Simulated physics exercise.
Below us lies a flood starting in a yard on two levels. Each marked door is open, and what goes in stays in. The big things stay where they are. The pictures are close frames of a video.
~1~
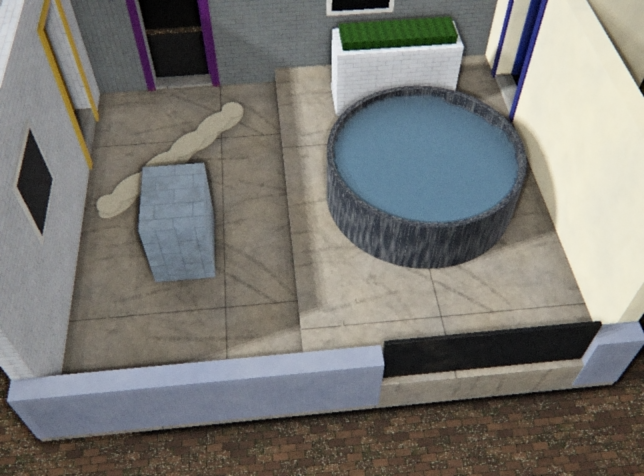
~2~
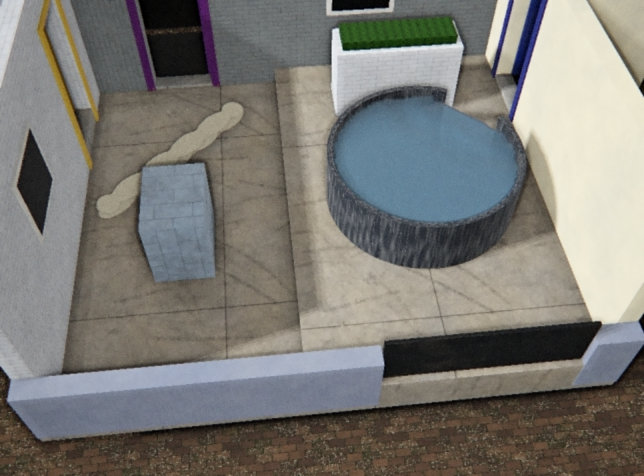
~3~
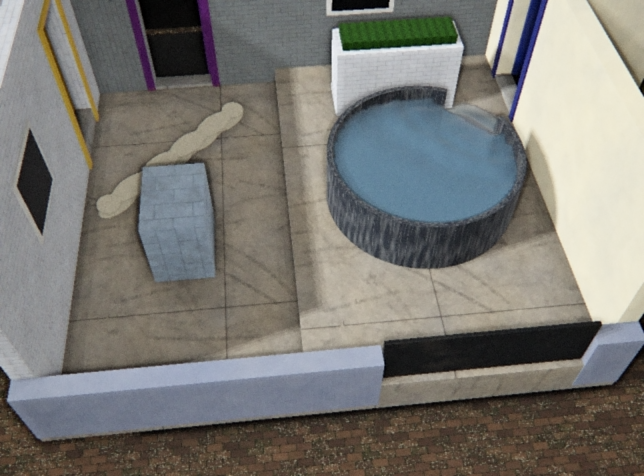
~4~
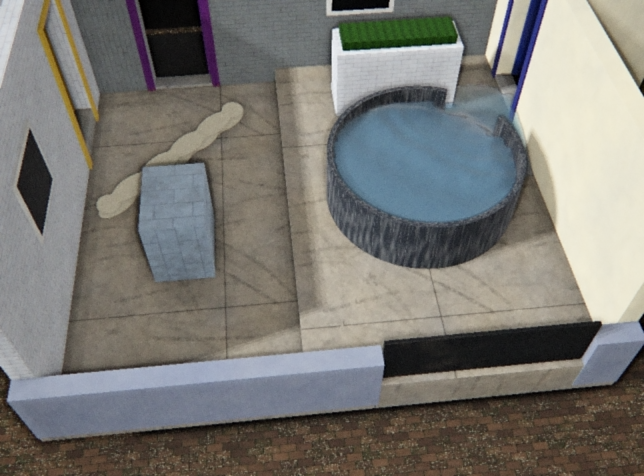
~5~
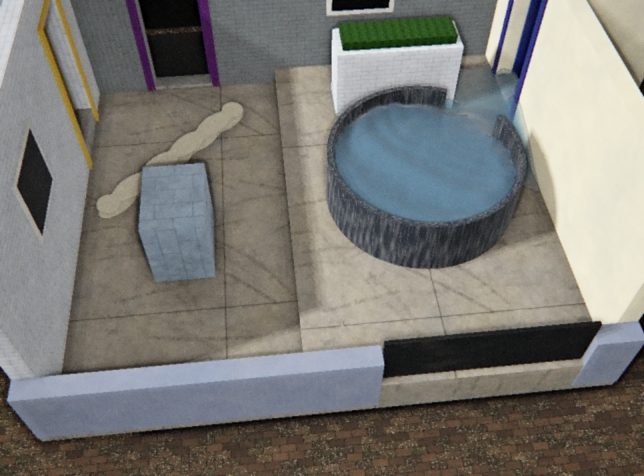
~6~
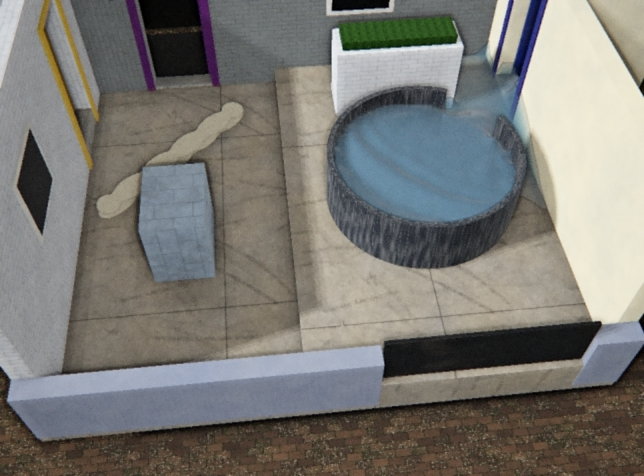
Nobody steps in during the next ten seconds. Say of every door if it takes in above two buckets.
In the end: The purple door floods; the blue door floods; the yellow door holds within the limit.
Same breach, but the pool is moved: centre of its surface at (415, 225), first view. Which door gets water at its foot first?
That is the blue one.
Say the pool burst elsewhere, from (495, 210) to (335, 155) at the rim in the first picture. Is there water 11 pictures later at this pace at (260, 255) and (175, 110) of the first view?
In turn: Wet, not flooded.
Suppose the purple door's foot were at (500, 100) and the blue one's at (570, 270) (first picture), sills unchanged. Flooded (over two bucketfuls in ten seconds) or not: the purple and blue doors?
Purple door lets more in, blue door is under.
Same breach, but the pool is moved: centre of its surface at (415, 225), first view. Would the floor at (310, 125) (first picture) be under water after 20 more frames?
There: Covered.
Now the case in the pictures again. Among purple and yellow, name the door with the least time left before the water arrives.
That is the purple-painted one.
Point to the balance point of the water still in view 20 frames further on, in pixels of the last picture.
Close to (399, 160).
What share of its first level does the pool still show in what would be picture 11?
Roughly 74 per cent.
A moment on, water covers 15 % of the floor; the purple door not reached, the blue door far over two buckets in, the yellow door not reached.
Next, water covers 30 % of the floor; the purple door not reached, the blue door far over two buckets in, the yellow door not reached.
Then, water covers 50 % of the floor; the purple door under two buckets in, the blue door far over two buckets in, the yellow door wet at the sill, nothing in.
Later, water covers 90 % of the floor; the purple door under two buckets in, the blue door far over two buckets in, the yellow door wet at the sill, nothing in.
In the end, water covers 95 % of the floor; the purple door far over two buckets in, the blue door far over two buckets in, the yellow door wet at the sill, nothing in.
